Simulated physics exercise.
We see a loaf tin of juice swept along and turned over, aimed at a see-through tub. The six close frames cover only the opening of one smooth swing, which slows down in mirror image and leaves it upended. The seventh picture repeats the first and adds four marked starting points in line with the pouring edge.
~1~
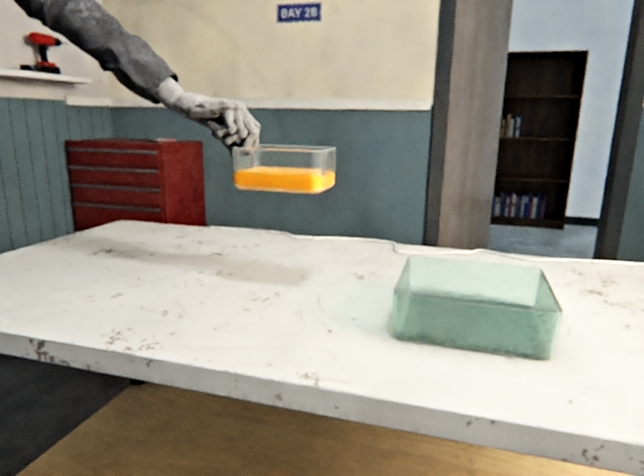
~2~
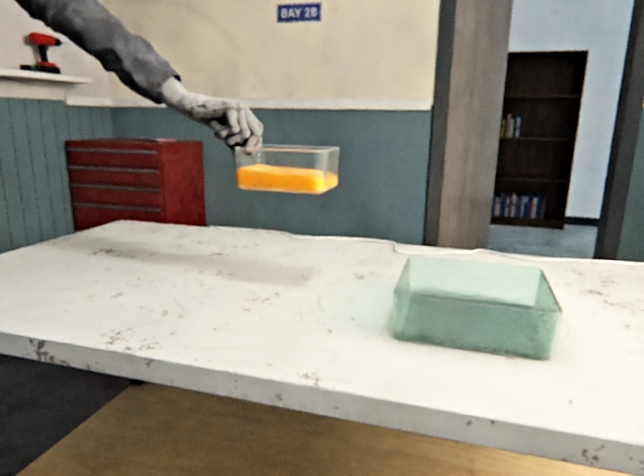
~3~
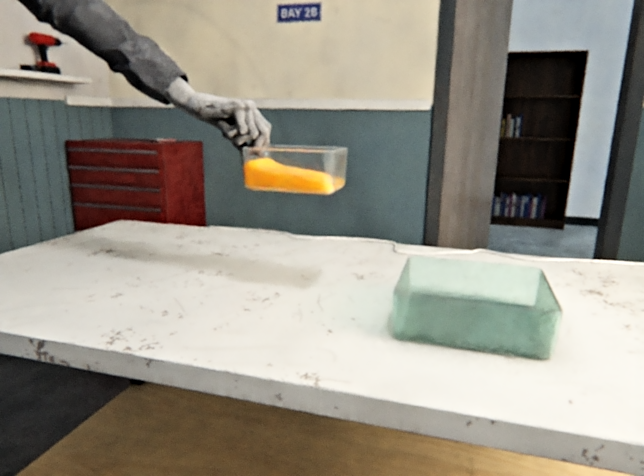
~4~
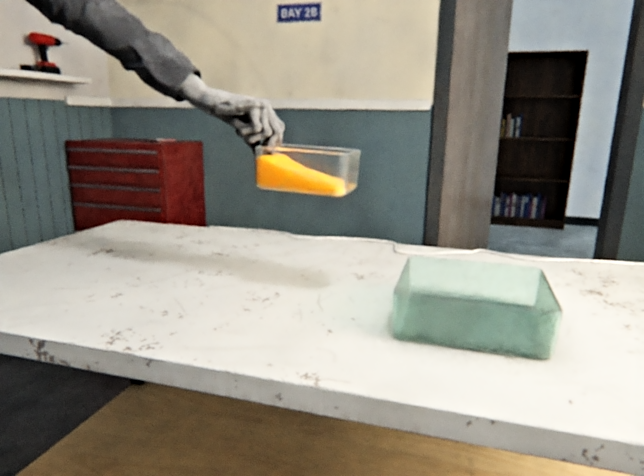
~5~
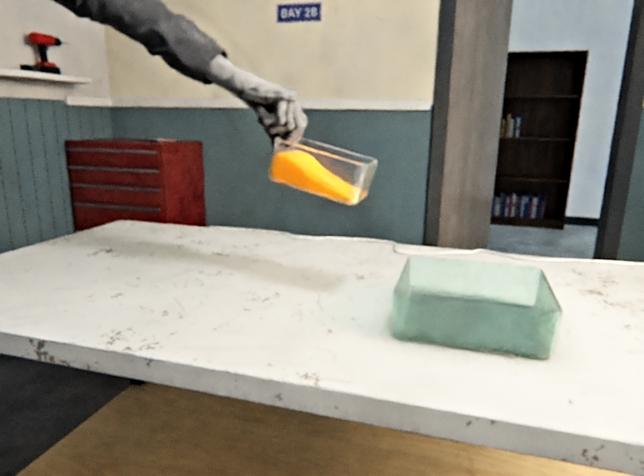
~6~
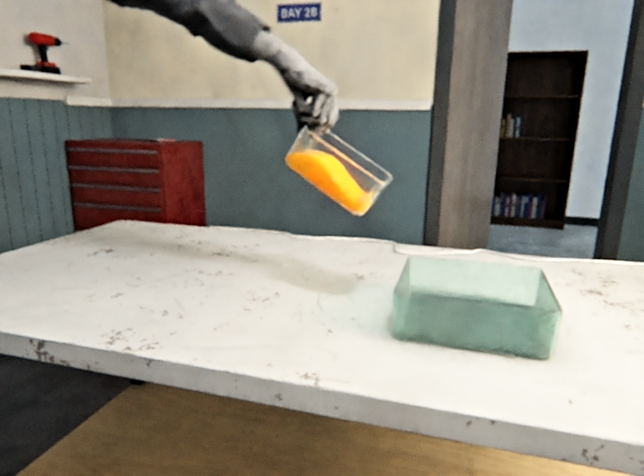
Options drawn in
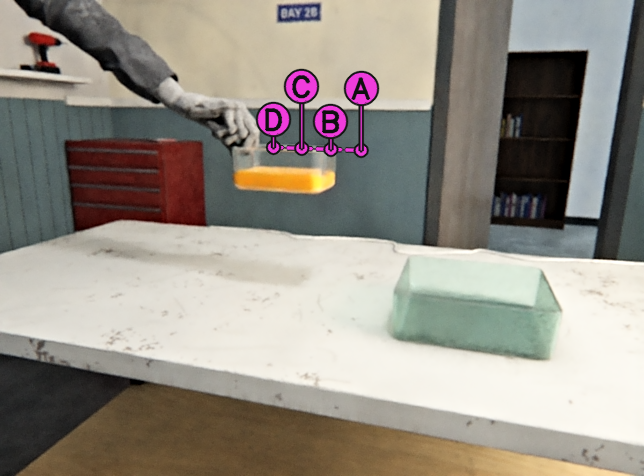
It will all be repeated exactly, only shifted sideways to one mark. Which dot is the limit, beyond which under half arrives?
Go for D.
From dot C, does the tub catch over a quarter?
Yes.
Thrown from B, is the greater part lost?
No, not at all.
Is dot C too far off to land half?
No, not at all.
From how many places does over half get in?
All four.
On the marked copy, A at (361, 150); B at (330, 149); C at (301, 148); D at (273, 147).
With A, about 67 % lands in the tub, 6 % falls short and 27 % goes beside or beyond.
With B, about 85 % lands in the tub, 12 % falls short and 3 % goes beside or beyond.
With C, about 70 % lands in the tub, 16 % falls short and 13 % goes beside or beyond.
With D, about 67 % lands in the tub, 23 % falls short and 10 % goes beside or beyond.
